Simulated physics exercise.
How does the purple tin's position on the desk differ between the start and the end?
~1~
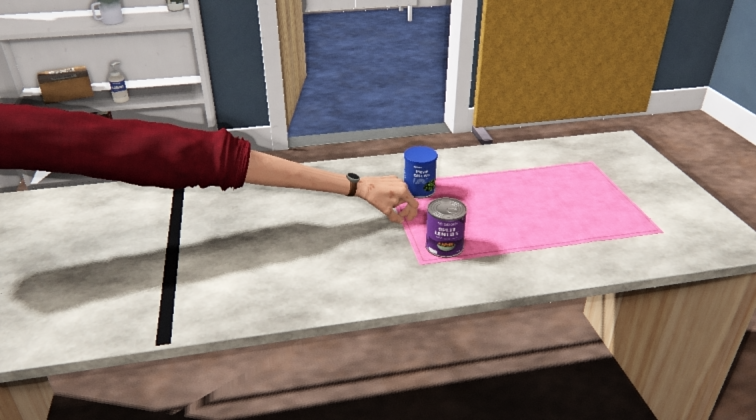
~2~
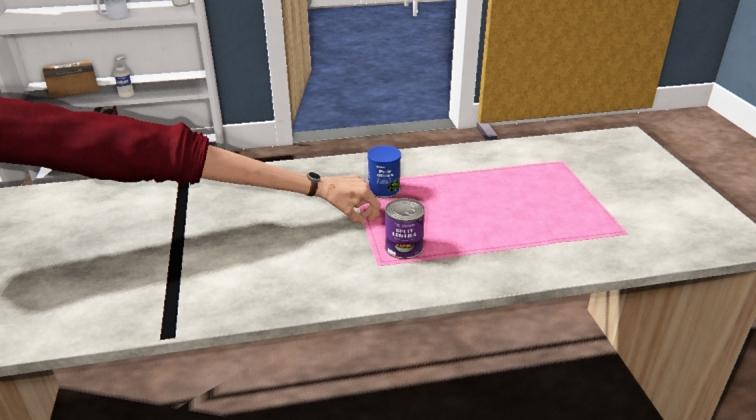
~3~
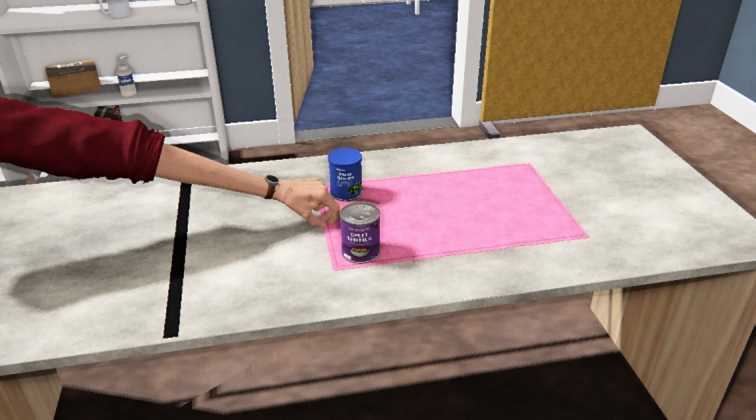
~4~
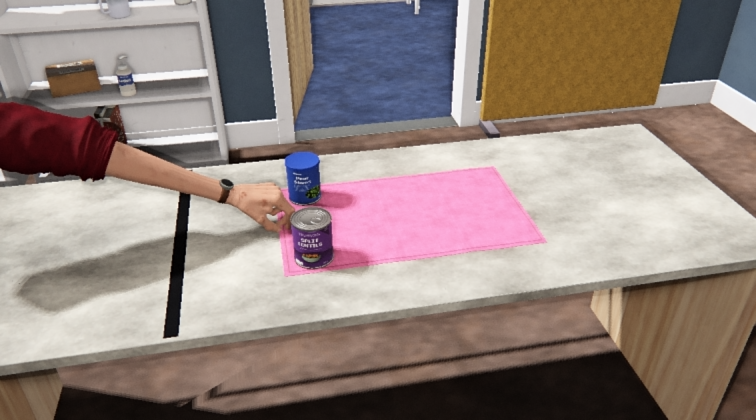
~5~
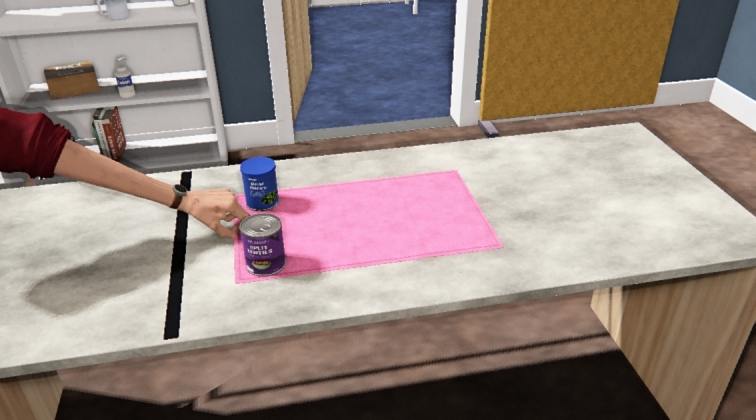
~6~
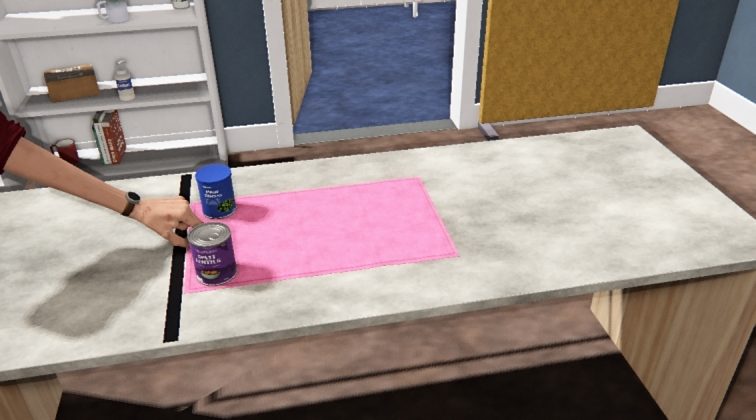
At the start the purple tin stands well to the right of the black tape line, near the middle of the desk. By the end it has moved left with the mat and stands just to the right of the tape.
